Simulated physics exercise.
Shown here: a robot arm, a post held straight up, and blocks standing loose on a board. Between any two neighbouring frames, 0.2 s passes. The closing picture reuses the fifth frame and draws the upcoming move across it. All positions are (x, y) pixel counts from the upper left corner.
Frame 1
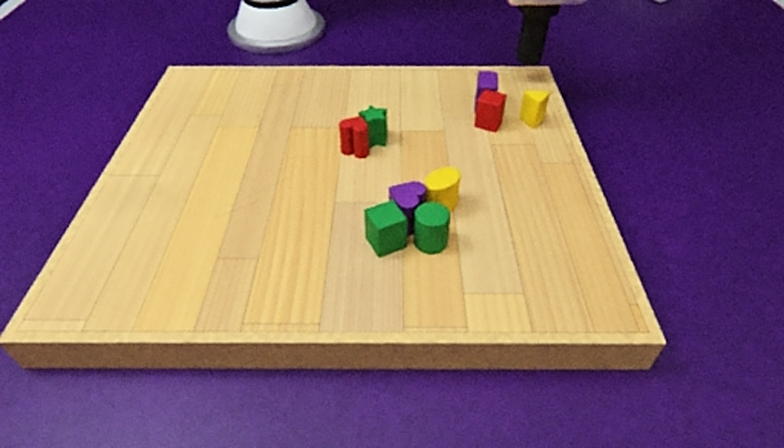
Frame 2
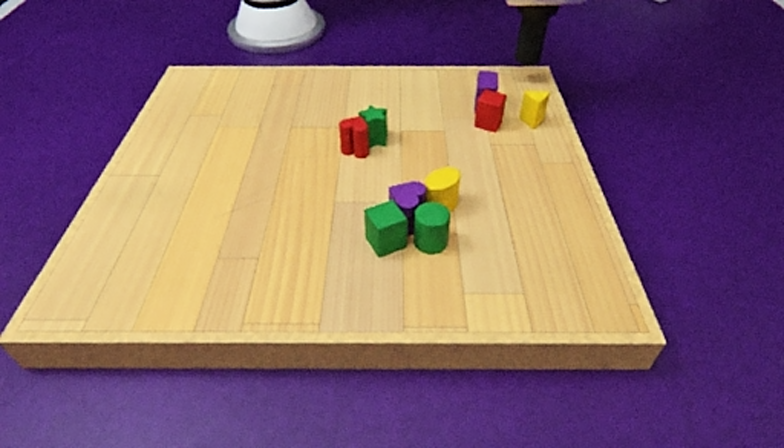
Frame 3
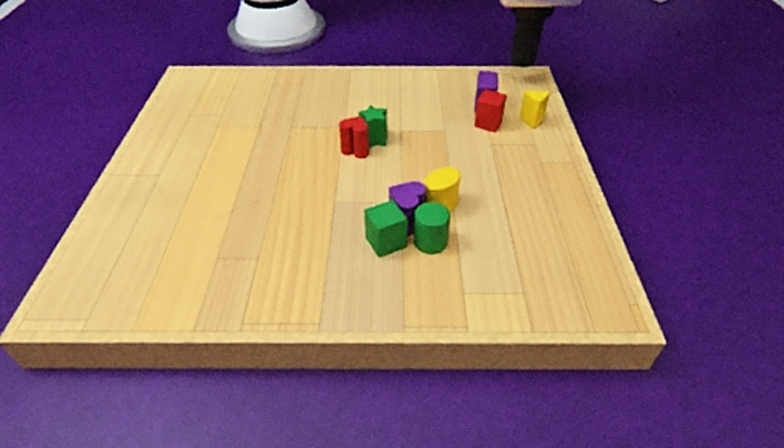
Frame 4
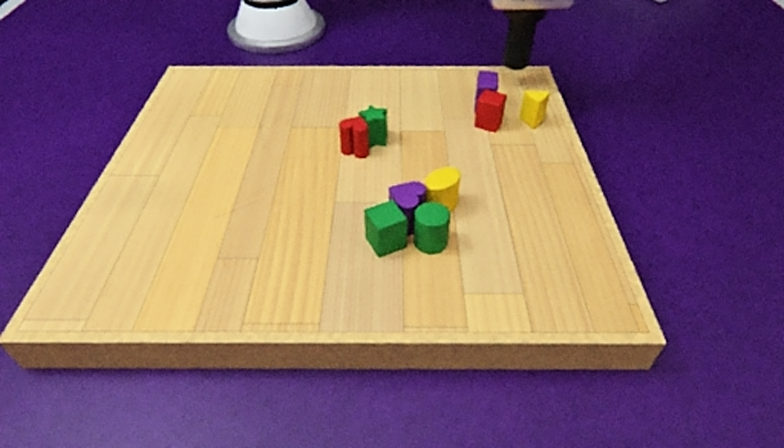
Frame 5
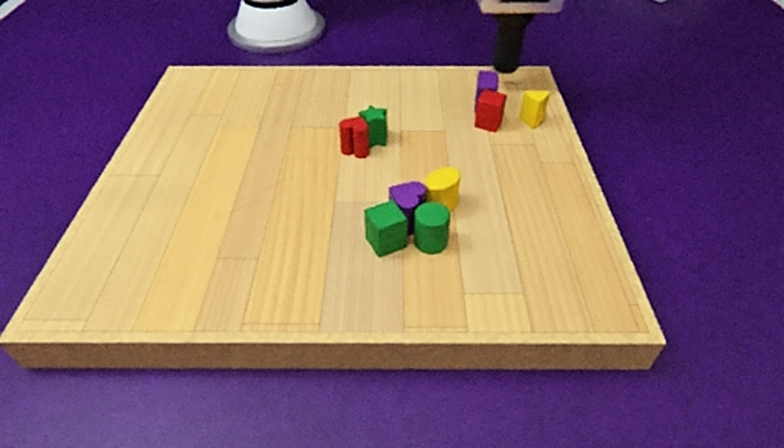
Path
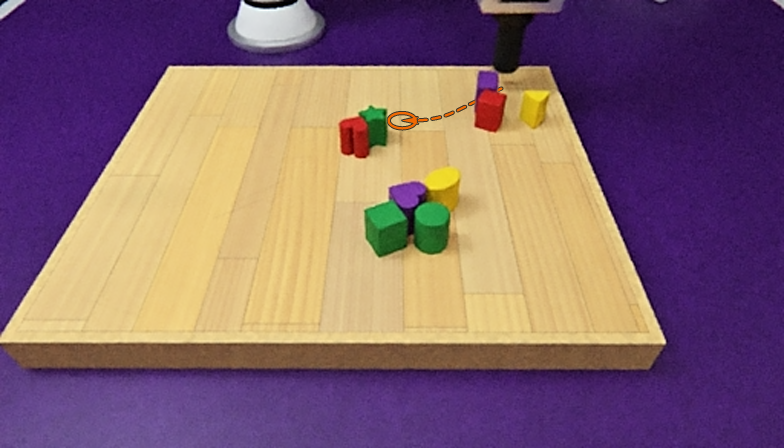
Black post on a robot arm inching left along the far edge of a wooden board, the scattered coloured blocks staying still.
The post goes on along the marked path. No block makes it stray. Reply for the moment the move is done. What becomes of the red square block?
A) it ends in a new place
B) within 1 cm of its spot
Letter A.
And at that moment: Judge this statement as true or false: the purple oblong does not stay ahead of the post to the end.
True
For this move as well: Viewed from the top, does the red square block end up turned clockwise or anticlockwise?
Looking down on the board, it turns counter-clockwise.
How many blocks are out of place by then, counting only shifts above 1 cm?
In total, two blocks get moved by over 1 cm.
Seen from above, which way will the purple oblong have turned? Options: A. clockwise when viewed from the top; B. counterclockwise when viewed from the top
B
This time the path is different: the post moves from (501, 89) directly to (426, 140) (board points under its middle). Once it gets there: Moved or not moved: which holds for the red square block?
Displaced.
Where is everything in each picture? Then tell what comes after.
The first frame shows post tip (528, 60); block tops, green star-shaped block (374, 112); purple oblong (488, 79); red square block (492, 97).
The second frame shows post (527, 61); blocks unchanged.
The third frame shows post (522, 62); blocks unchanged.
The fourth frame shows post (515, 65); blocks unchanged.
The fifth frame shows post (505, 69); green star-shaped block (374, 112); purple oblong (488, 79); red square block (492, 97).
Path on the board, from (501, 89) over (474, 102) and (443, 116) to (402, 121).
What follows on the original path. One third of the way, post (476, 83); purple oblong (471, 91); red square block (490, 107), turned 50° anticlockwise.
Two thirds of the way, post (445, 96); purple oblong (454, 107), turned 45° anticlockwise; red square block (491, 110), turned 80° anticlockwise.
At the end, post (403, 100); green star-shaped block in place; purple oblong (452, 108), turned 55° anticlockwise; red square block (491, 110), turned 80° anticlockwise.
